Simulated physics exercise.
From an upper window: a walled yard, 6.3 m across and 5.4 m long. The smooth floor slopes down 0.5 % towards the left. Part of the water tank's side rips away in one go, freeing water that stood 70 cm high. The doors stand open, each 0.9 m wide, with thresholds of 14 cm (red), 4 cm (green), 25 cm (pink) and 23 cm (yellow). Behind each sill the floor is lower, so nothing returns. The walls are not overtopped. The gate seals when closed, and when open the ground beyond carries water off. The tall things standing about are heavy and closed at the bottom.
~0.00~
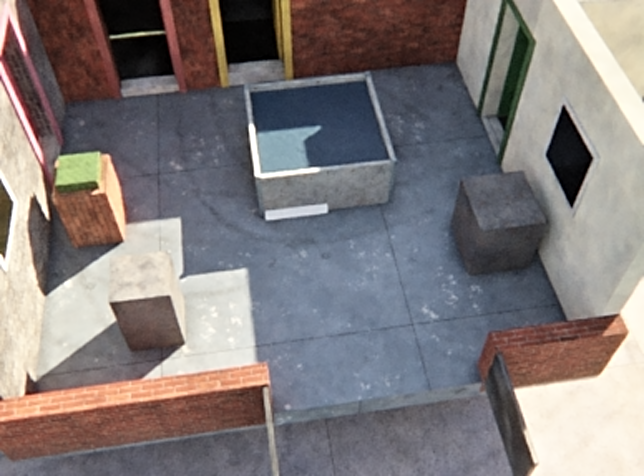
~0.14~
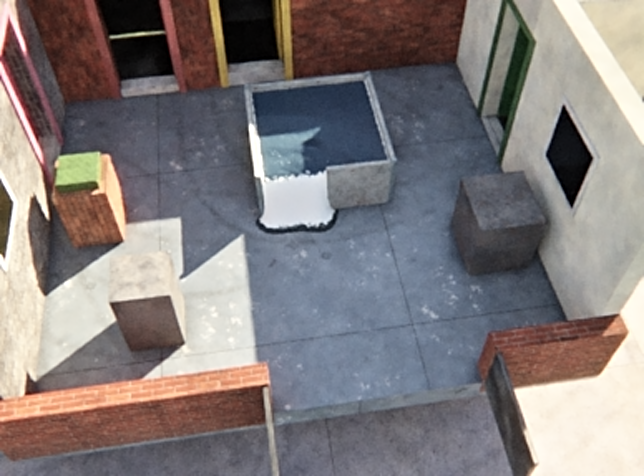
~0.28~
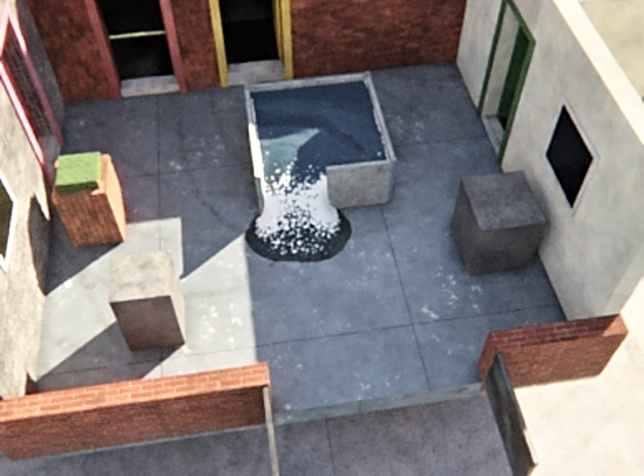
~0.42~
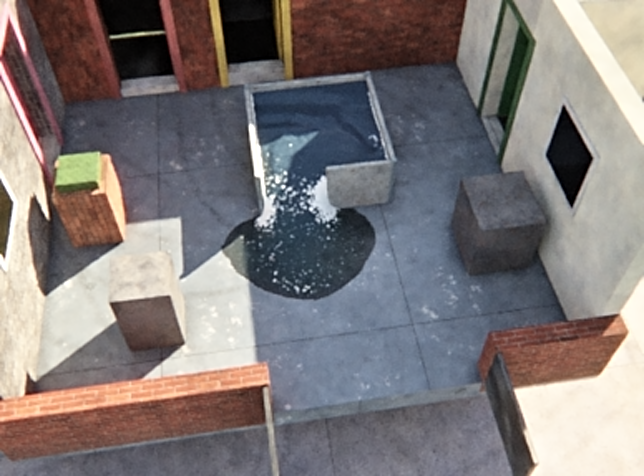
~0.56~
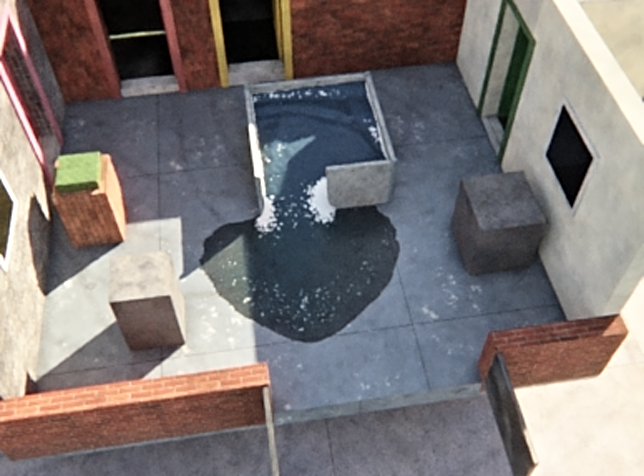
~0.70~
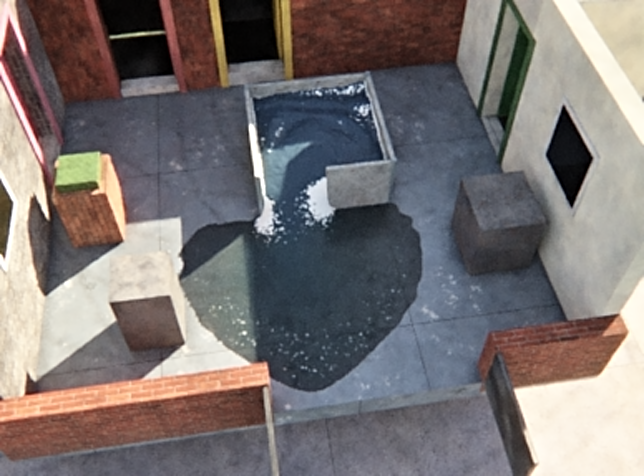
Water bursts through the front of a grey-walled tank in a paved yard seen from high above, first as a white sheet, then as foaming streams. Around it are a grassy-topped brick block at left, plain blocks on either side, low brick walls in front and pink, yellow and green doorways. A dark pool spreads forward and sideways across the floor, while the view stays still.
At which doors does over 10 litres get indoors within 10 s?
Within that time: At the red door it keeps below the limit; at the green door it keeps below the limit; at the pink door it does not reach the limit; at the yellow door it keeps below the limit.
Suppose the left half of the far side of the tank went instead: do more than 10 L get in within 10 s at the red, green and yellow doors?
Then: Red under, green above, yellow over.
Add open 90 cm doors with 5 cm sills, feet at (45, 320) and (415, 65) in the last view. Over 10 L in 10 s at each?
In that order: Above, not over.
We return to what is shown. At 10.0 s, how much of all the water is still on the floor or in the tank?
Roughly 50 in a hundred.
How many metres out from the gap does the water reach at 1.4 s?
About 3.4 m.
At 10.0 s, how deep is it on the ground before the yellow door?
Some 4.0 cm.
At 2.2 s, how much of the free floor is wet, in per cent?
Near 35 per cent is wet.
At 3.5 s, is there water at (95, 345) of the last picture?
It is flooded.
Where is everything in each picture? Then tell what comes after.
The first picture shows the water tank at (317, 126) is whole and still, 70 cm deep.
In the second picture, the front is at (331, 219), 0.5 m from the gap at (295, 196); 0.2 m2 of floor is under water; 70 cm left at the back of the water tank.
In the third picture, water pours out at (295, 199) and has run 0.8 m, to (329, 252); typically 11 cm deep outside, 70 cm at the water tank's back.
In the fourth picture, the front is at (322, 292), 1.4 m from the gap at (295, 200); 1.8 m2 of floor is under water; 69 cm left at the back of the water tank.
In the fifth picture, the front is at (310, 336), 2.0 m from the gap at (295, 200); 3.2 m2 of floor is under water; 62 cm left at the back of the water tank.
In the sixth picture, the front is at a hidden place, 2.6 m from the gap at (295, 200); 5.0 m2 of floor is under water; 59 cm left at the back of the water tank.
After 1.4 s water covers 30 % of the floor and is deepest (38 cm) near (295, 217); red door not reached, green door not reached, pink door not reached, yellow door not reached.
After 2.2 s water covers 35 % of the floor and is deepest (26 cm) near (282, 218); red door not reached, green door not reached, pink door not reached, yellow door not reached.
After 3.5 s water covers 40 % of the floor and is deepest (21 cm) near (282, 218); red door not reached, green door not reached, pink door not reached, yellow door not reached.
After 6.0 s water covers 55 % of the floor and is deepest (14 cm) near (78, 254); red door 4 cm at the sill, 0 L in, green door not reached, pink door 4 cm at the sill, 0 L in, yellow door not reached.
After 10.0 s water covers 75 % of the floor and is deepest (8 cm) near (47, 280); red door 4 cm at the sill, 0 L in, green door not reached, pink door 3 cm at the sill, 0 L in, yellow door 4 cm at the sill, 0 L in.
